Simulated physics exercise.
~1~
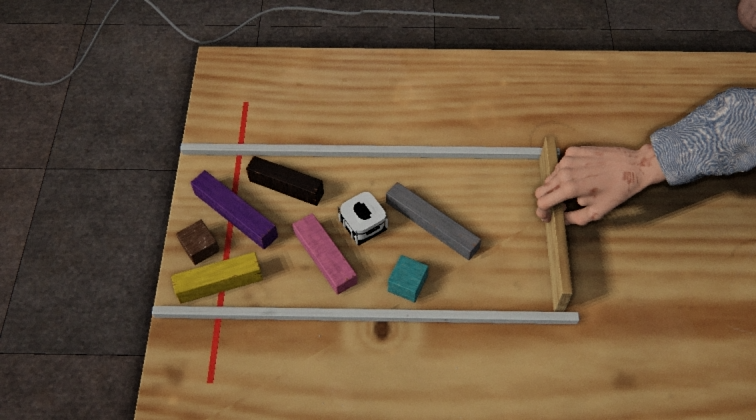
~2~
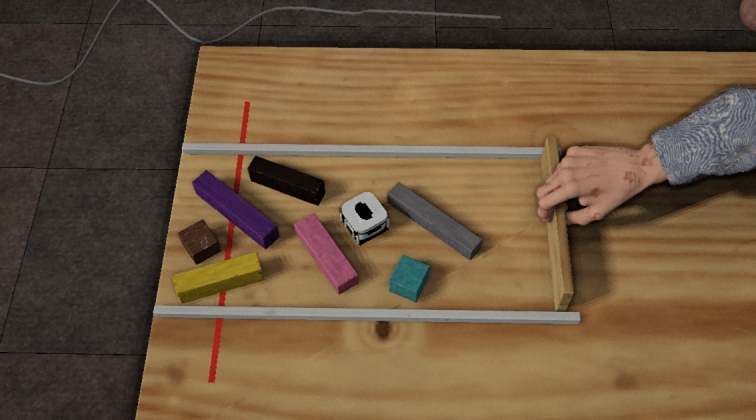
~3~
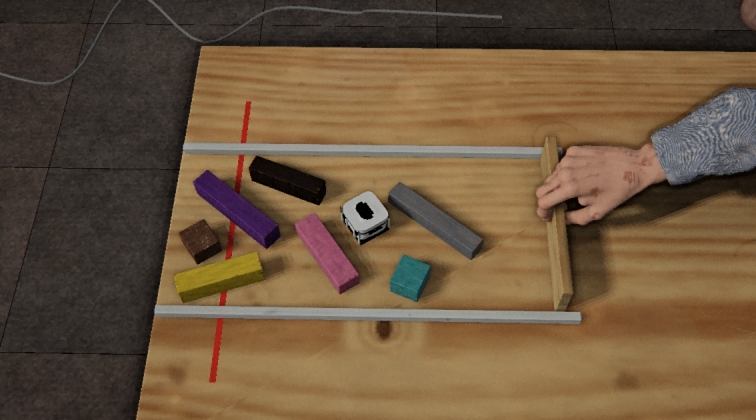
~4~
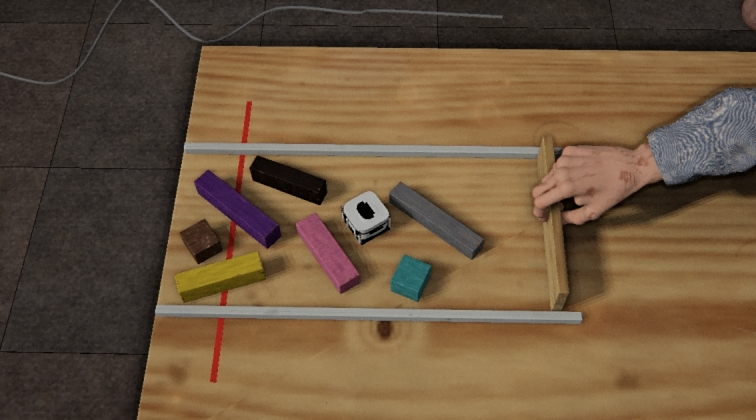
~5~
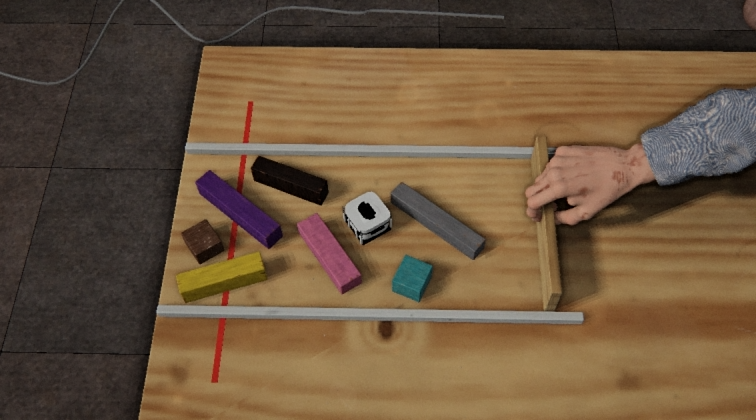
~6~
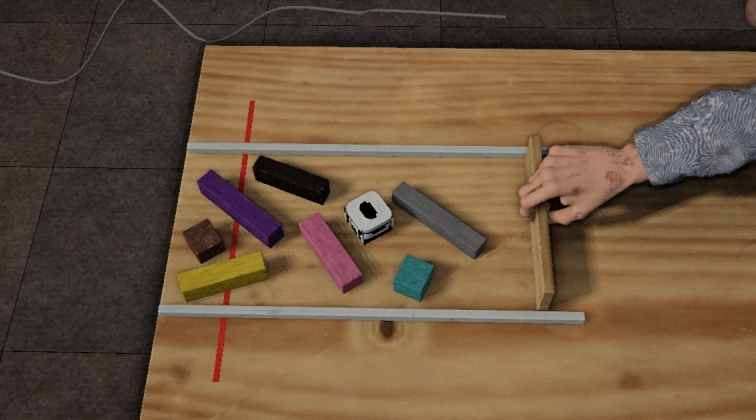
In this clip, a hand holds a wooden board upright at the right of a channel between two pale rails and slides it slightly left, while the colourful bars and blocks scattered near a red line stay essentially still.
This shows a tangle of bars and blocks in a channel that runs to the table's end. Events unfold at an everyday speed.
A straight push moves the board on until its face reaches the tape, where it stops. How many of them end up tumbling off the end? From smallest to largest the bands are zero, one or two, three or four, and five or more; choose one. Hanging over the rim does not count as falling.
The right band is three or four.
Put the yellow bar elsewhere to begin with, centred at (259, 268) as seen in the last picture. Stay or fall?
Lab note: Started there, it ends up below.
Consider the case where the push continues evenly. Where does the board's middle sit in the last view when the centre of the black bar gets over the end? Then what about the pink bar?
When the black bar crosses, the middle is near (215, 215); when the pink bar crosses, near (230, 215).
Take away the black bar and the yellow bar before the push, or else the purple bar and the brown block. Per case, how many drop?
2 in the first case, 1 in the second.
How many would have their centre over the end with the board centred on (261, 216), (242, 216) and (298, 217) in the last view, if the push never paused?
3, 3 and 0.
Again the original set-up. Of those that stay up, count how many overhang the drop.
My count gives 2.
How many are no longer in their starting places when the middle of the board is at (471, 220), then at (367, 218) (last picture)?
At the first spot 1, then 4.
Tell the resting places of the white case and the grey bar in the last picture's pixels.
The white case ends up near (200, 213), and the grey bar near (229, 205).
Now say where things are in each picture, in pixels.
The first frame shows brown block (198, 242); yellow bar (218, 278); purple bar (234, 209); board (555, 222); tape (230, 229).
The second frame shows yellow bar (219, 277); pink bar (326, 253).
The third frame shows purple bar (237, 209); black bar (288, 181).
The fourth frame shows brown block (202, 241); turquoise block (411, 278).
The fifth frame shows yellow bar (222, 277); board (545, 221).
The sixth frame shows brown block (204, 241); yellow bar (224, 277); purple bar (240, 208); board (539, 221); tape (236, 227).
Early on, none off yet; brown block at rest near (204, 241); yellow bar at rest near (224, 277); purple bar at rest near (240, 208).
A while later, none off yet; brown block at rest near (204, 241); yellow bar moving near (217, 278); purple bar travelled a little near (223, 216).
Finally, the number that fall off is three or four; lost, purple bar, yellow bar and brown block.
